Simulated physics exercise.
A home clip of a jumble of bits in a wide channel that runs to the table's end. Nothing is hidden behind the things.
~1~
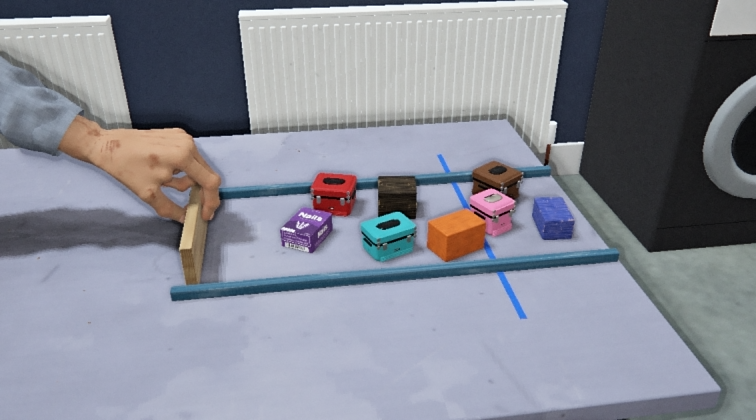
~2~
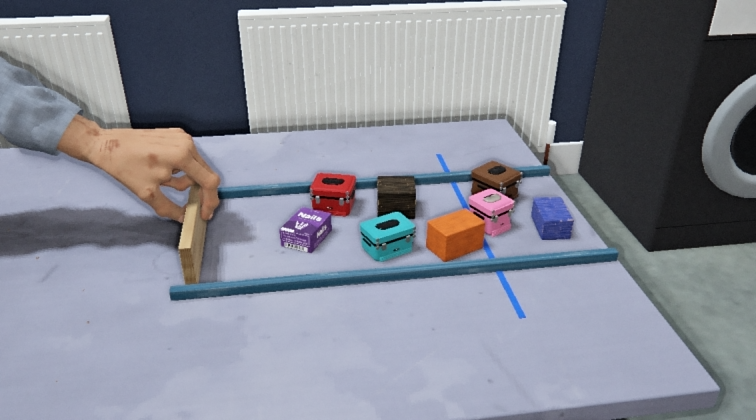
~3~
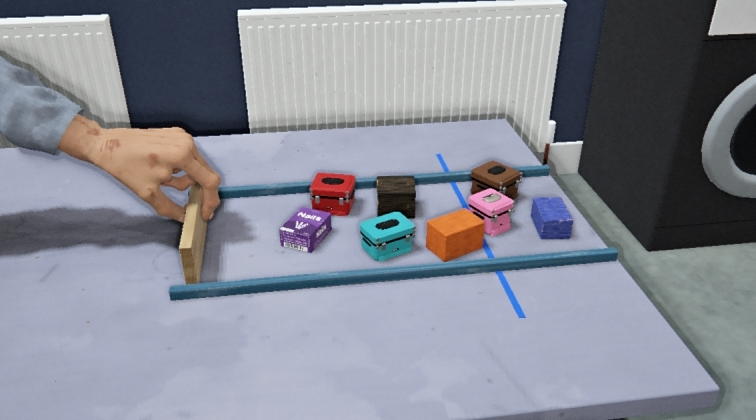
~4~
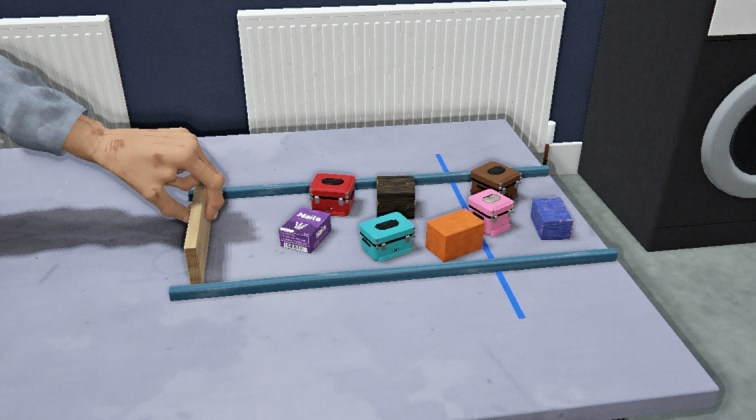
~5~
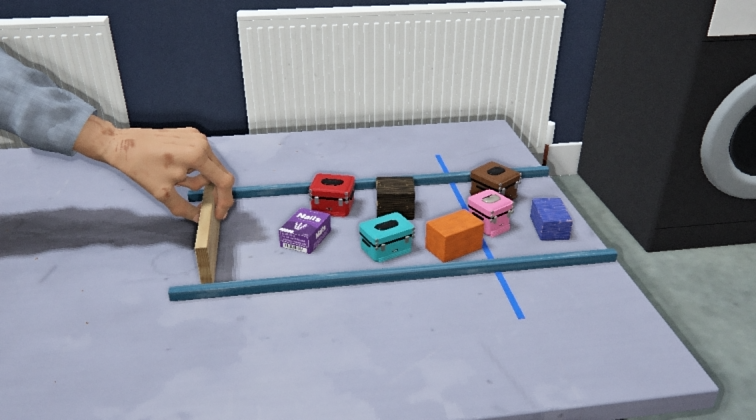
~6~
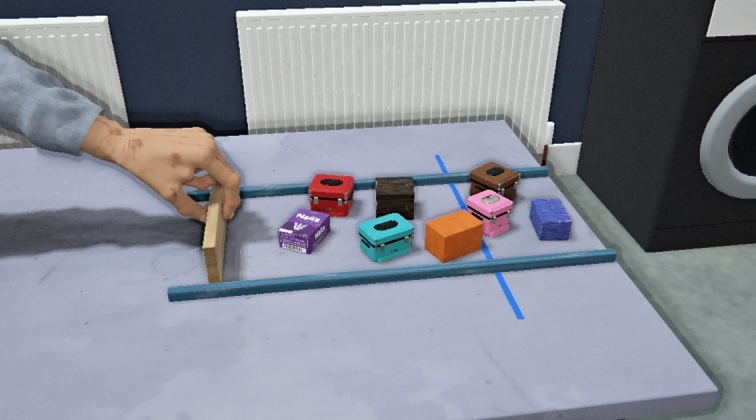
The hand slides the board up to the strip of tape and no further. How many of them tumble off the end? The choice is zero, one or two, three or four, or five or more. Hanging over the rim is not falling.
The number that fall off is zero.
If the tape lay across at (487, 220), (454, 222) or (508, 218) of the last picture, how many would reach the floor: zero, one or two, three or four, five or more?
The falls would be none at all; none; either one or two.
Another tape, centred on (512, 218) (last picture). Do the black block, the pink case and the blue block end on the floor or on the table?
The black block does not fall, the pink case is kept, the blue block drops off.
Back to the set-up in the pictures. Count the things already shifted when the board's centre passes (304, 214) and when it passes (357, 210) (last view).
At the one place 1, at the other 4.
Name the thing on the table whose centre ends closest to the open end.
The blue block ends nearest.
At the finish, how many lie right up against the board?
In contact: 3.
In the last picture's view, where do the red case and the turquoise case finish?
The red case at (476, 182), the turquoise case at (507, 234).
Early on, none off yet; blue block at rest near (550, 219); brown case at rest near (494, 185); pink case at rest near (489, 213).
A while later, none off yet; blue block at rest near (550, 219); brown case at rest near (494, 185); pink case moving near (493, 212).
Finally, the number that fall off is zero.
